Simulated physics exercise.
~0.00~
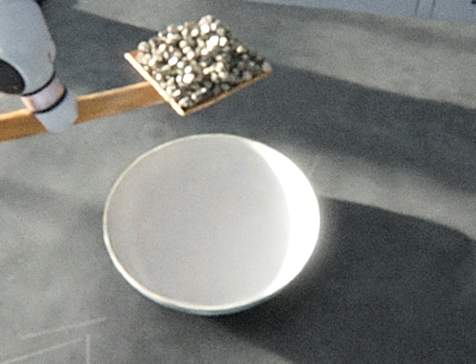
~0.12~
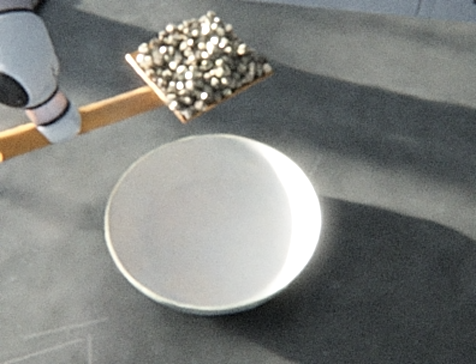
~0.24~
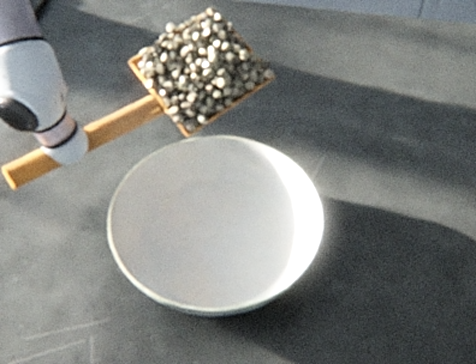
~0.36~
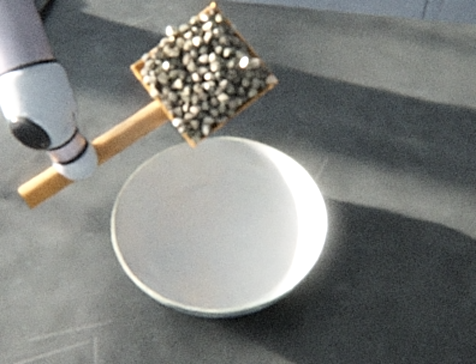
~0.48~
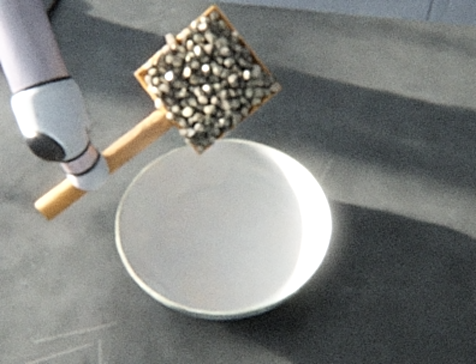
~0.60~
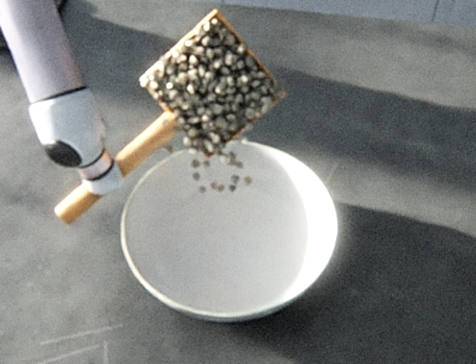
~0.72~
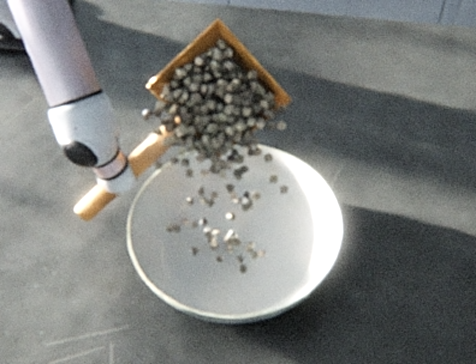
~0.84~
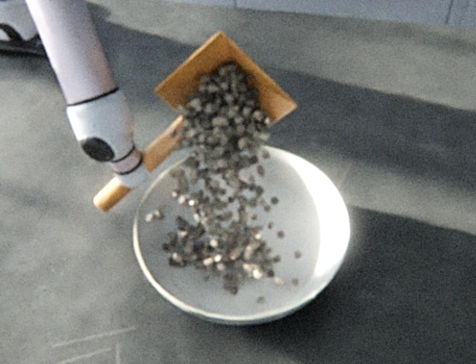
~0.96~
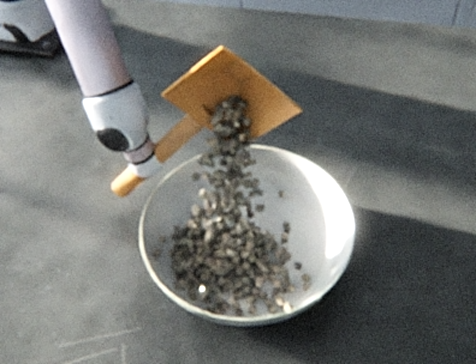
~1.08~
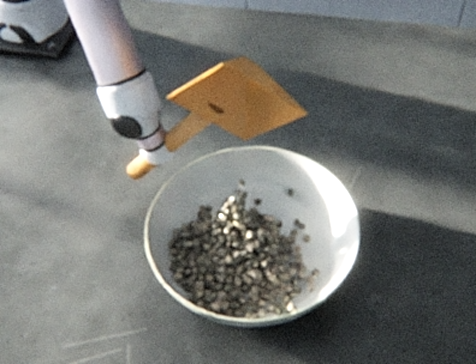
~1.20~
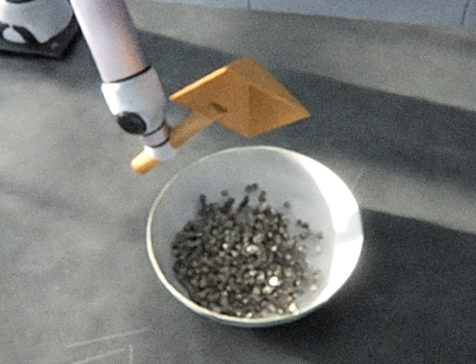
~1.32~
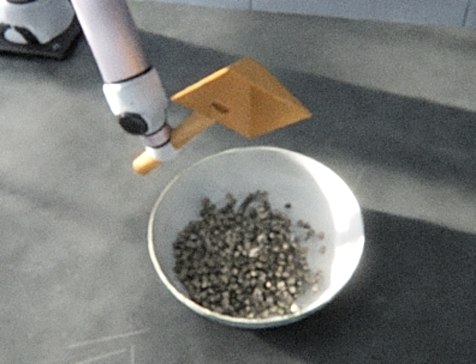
A robot arm holding a square wooden scoop heaped with small dark and pale pieces steadily tilts it above a white bowl. The pieces trickle, then pour down in a stream until the scoop is empty, and they settle in a pile in the bowl while the scoop stays tipped above.
